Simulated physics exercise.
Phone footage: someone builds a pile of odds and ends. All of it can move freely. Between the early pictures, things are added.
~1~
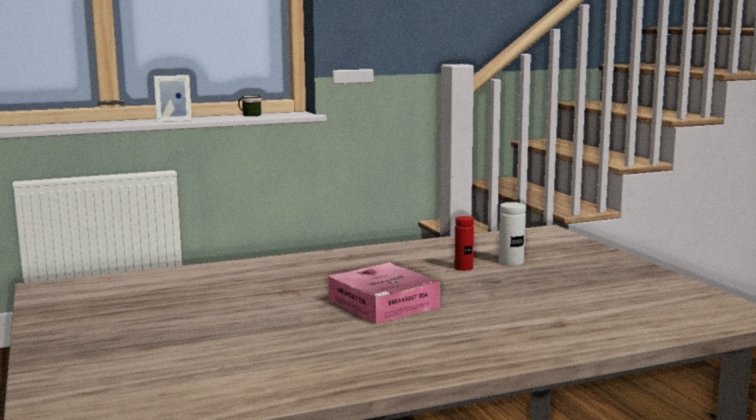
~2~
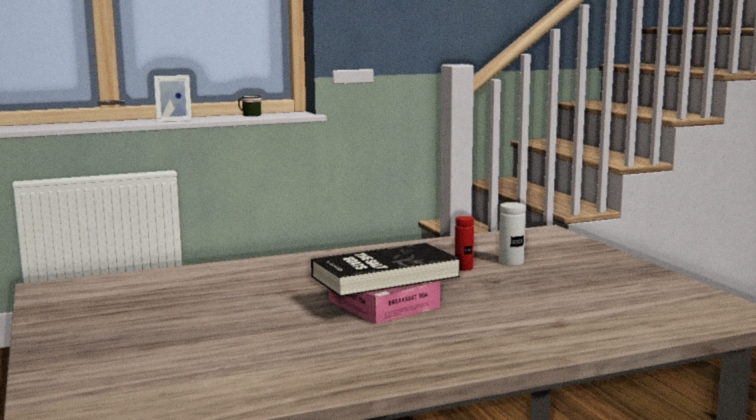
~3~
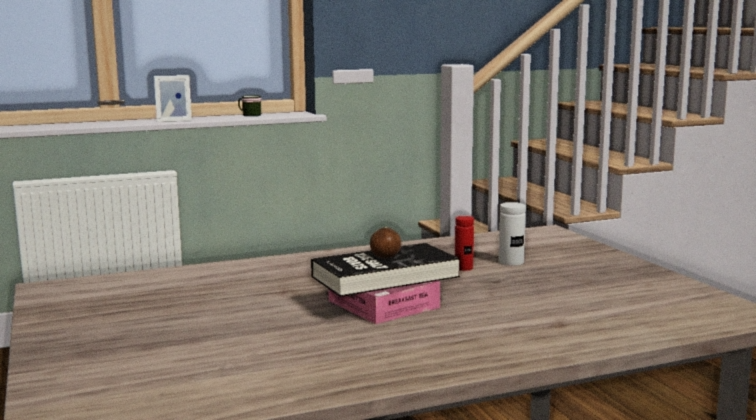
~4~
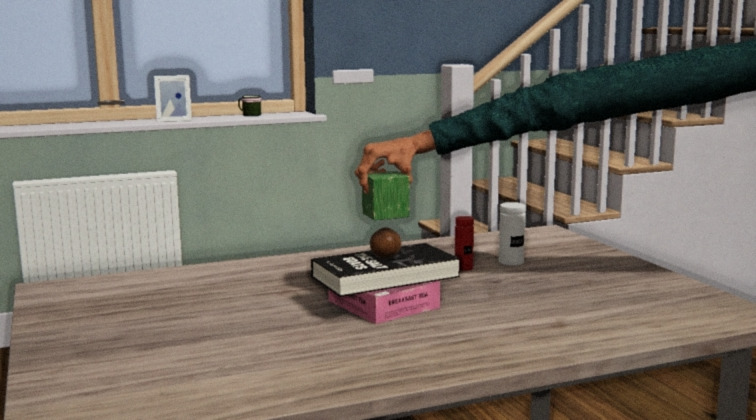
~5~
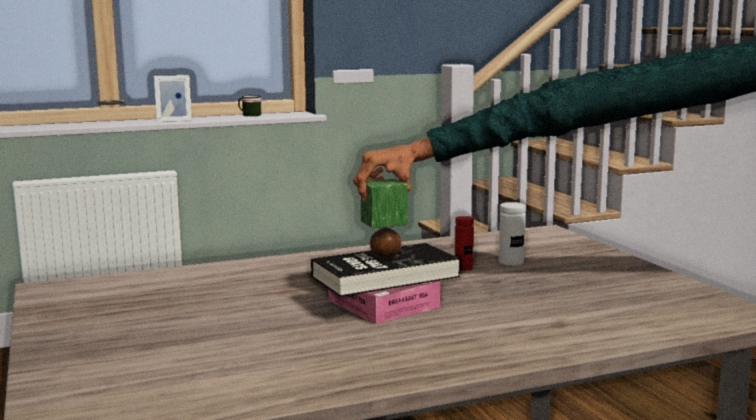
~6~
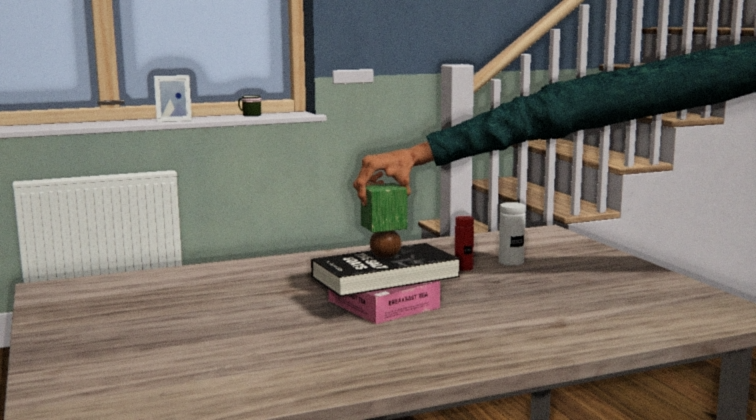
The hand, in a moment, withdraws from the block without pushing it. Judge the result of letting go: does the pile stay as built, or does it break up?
At least one thing drops.
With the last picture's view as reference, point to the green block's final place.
Roughly at pixel (293, 296).
Then, 0.60 s on from there, green block now fallen.
Then, 0.90 s on from there, things are still on the move.
Then, 1.40 s on from there, as before.
In the end, fallen, green block; the other 5 unmoved. At the end, from the last picture's camera, green block near (293, 295). The pile comes apart.
